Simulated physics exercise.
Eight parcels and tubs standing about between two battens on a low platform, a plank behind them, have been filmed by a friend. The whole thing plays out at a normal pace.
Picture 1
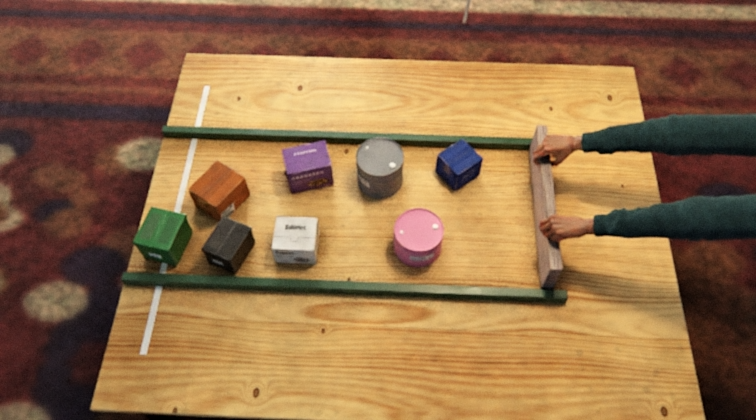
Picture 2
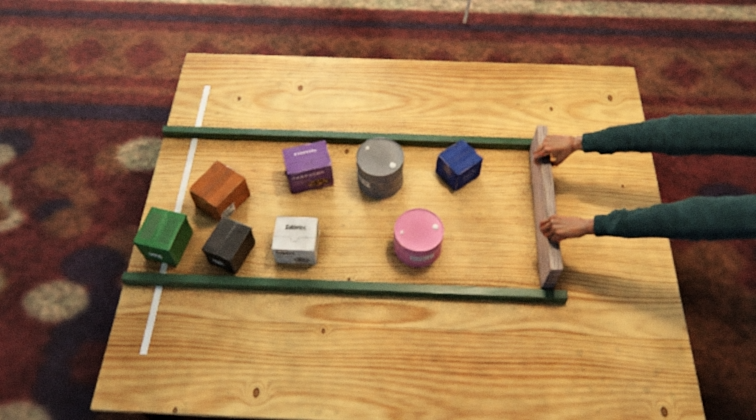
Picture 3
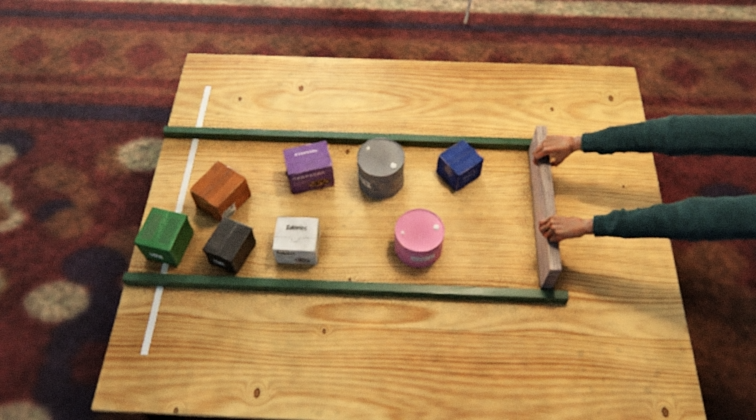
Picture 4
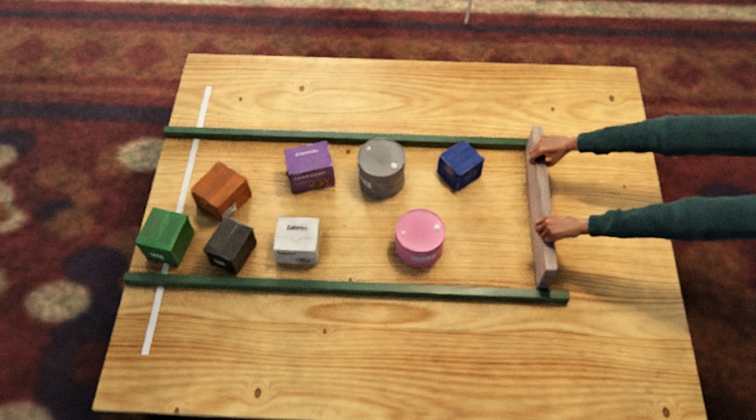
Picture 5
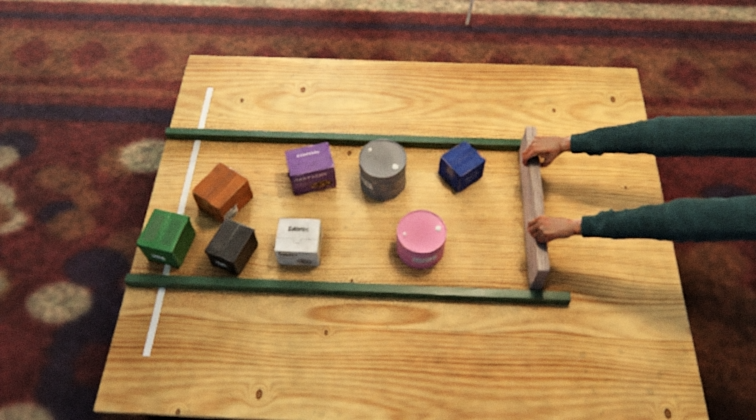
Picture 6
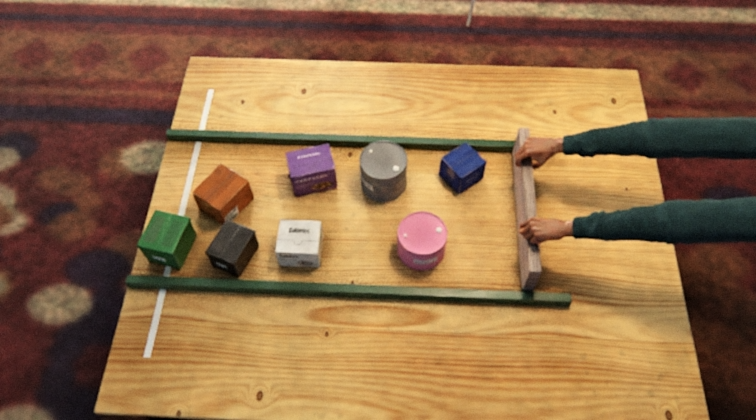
Eight small parcels and tubs stand between two green battens on a pale wooden platform over a red patterned carpet, seen from high above. Green, orange and black boxes sit near a white stripe at left, purple and white ones mid-left, then a grey canister, pink tub and blue box. From the right, two dark-sleeved arms hold a plank still, then slide it slightly left, touching nothing, as the view drifts almost imperceptibly.
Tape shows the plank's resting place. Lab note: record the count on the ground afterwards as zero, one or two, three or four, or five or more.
Count on ground: Five or more.
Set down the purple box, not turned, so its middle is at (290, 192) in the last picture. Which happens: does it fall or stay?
Outcome for the purple box: It drops.
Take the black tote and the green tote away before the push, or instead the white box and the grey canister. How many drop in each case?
The first try gives 3, the second gives 3.
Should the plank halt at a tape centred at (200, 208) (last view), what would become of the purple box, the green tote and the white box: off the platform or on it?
Lab note: Purple box comes off; green tote comes off; white box comes off.
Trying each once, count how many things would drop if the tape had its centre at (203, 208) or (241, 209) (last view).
In order, the counts are 5 and 2.
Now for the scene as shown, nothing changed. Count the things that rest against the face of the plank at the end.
It adds up to 3.
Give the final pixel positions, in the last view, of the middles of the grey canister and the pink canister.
About (158, 182), and about (148, 227).
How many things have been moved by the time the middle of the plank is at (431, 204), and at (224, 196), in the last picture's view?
By the first moment it's 3, by the second it's 8.
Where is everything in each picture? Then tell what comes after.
In the first frame, green tote (165, 237); orange parcel (220, 192); black tote (230, 246); plank (544, 205); tape (179, 204).
In the second frame, orange parcel (220, 192); grey canister (380, 168).
In the third frame, black tote (231, 246); purple box (309, 168).
In the fourth frame, green tote (166, 238); white box (298, 241).
In the fifth frame, orange parcel (223, 194); blue parcel (462, 167).
In the sixth frame, green tote (169, 240); orange parcel (224, 195); black tote (233, 249); plank (525, 208); tape (183, 207).
A little later, none off yet; green tote at rest near (169, 240); orange parcel at rest near (224, 195); black tote at rest near (233, 249).
Next, none off yet; green tote at rest near (169, 240); orange parcel at rest near (223, 196); black tote shifted a little near (217, 251).
Later still, one off so far; green tote dropping near (107, 280); orange parcel shifted about its own width near (172, 195); black tote shifted well along near (133, 252).
When it is over, the number that fall off is five or more; down, purple box, white box, black tote, orange parcel and green tote.
